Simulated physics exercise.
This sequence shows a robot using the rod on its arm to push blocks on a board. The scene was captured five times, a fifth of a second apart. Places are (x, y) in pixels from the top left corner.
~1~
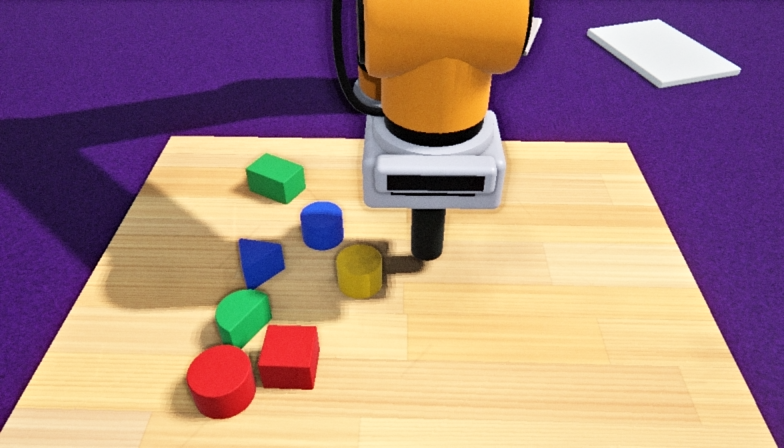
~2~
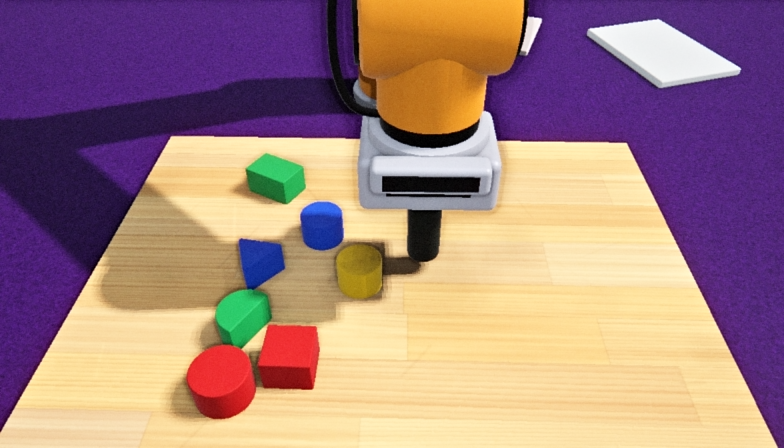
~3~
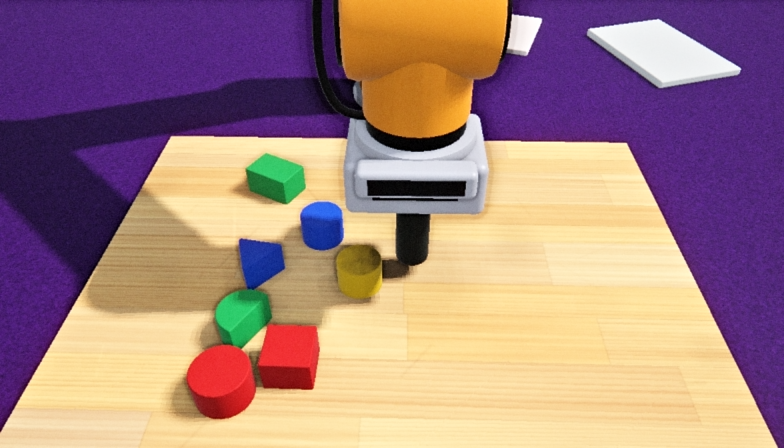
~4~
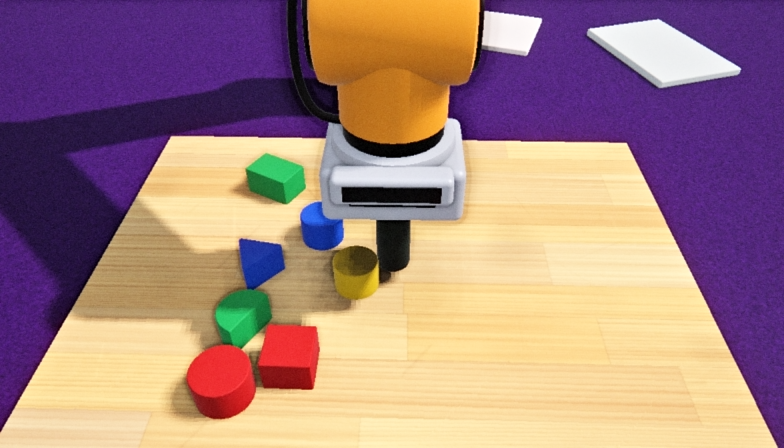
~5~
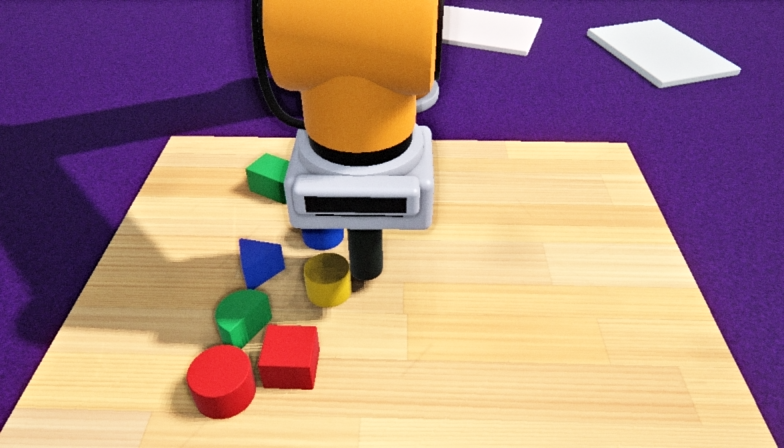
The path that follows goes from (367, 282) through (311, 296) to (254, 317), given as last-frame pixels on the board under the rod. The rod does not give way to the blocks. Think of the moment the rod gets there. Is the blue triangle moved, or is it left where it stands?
The push misses it.
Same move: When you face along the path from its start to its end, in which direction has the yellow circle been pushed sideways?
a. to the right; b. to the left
My answer is option a.
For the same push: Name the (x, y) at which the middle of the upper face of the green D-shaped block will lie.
I predict (194, 328).
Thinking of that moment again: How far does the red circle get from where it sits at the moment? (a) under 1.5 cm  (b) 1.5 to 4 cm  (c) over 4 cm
(a)
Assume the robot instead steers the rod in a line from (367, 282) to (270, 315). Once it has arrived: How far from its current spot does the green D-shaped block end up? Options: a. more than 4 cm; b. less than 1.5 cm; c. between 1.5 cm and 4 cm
Letter c.
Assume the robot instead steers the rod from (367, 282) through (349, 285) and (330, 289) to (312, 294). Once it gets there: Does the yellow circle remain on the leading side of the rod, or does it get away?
The block stays ahead.
The first path, step by step. One third of the way, rod (328, 279); yellow circle (286, 276).
Two thirds of the way, rod (290, 290); green D-shaped block (210, 320), turned 15° anticlockwise; yellow circle (245, 284).
At the end, rod (251, 304); red circle still; green D-shaped block (194, 328), turned 25° anticlockwise; blue triangle still; yellow circle (209, 288).
